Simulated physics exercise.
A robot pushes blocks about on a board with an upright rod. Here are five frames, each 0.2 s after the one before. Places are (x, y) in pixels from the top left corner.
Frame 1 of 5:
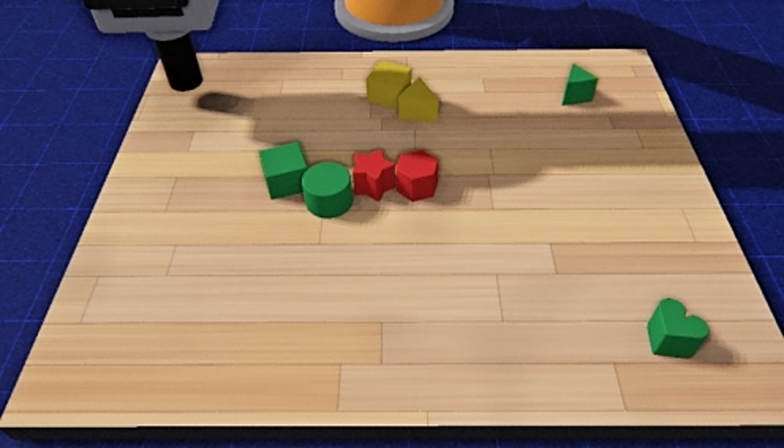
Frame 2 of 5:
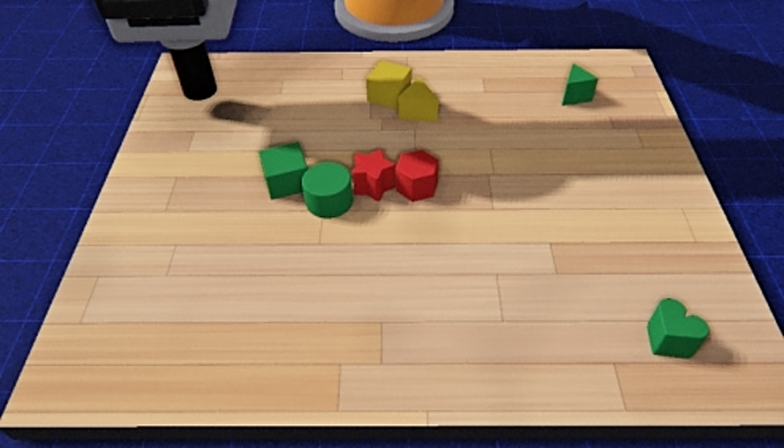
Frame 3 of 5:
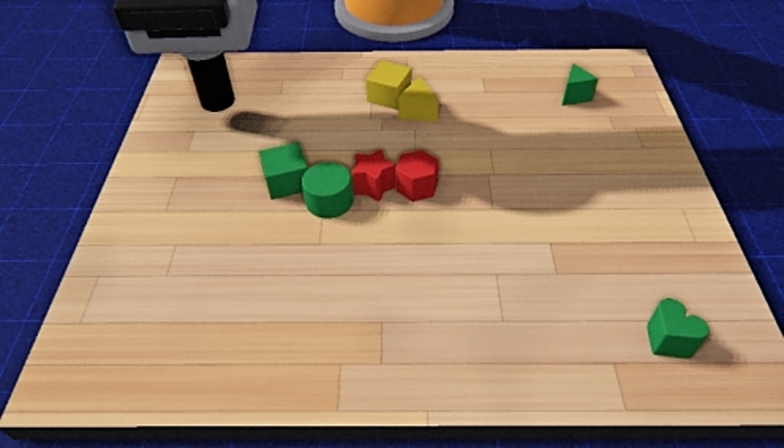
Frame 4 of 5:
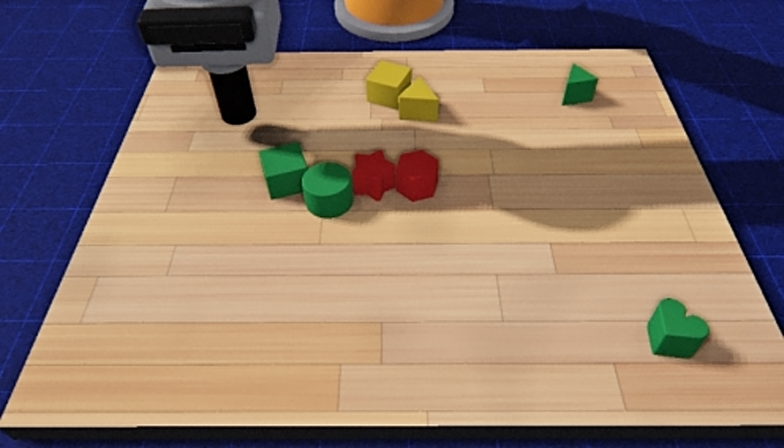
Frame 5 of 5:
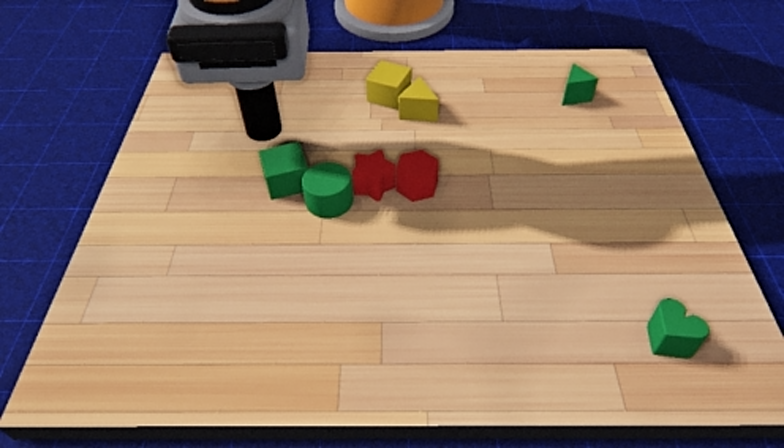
A robot's black rod slid slowly down and to the right from the board's upper left corner, drawing close to the green square piece, while all the green, red and yellow blocks stayed still.
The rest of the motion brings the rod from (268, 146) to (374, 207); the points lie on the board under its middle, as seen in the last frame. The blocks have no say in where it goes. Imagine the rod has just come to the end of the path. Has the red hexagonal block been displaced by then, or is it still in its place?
It is no longer where it was.
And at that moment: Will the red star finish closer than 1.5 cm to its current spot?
I'd say no.
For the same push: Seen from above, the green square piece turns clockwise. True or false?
That claim is true.
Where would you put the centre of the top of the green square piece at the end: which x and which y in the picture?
I'd expect the centre of its top face to be at (285, 176).
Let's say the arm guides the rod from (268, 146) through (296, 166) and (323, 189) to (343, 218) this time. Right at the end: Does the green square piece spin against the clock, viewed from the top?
It seems not.
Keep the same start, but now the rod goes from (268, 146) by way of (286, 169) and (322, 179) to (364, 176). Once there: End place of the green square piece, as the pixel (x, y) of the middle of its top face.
At the end it should sit near (297, 184).
On the path given first. One third of the way, rod at (298, 150); green square piece at (287, 170), turned 35° clockwise; green cylinder at (330, 181).
Two thirds of the way, rod at (335, 170); green square piece at (285, 176), turned 50° clockwise; green cylinder at (340, 194).
At the end, rod at (374, 192); green square piece at (285, 176), turned 50° clockwise; green cylinder at (353, 215); red star at (397, 165), turned 55° anticlockwise; red hexagonal block at (434, 161), turned 15° clockwise.
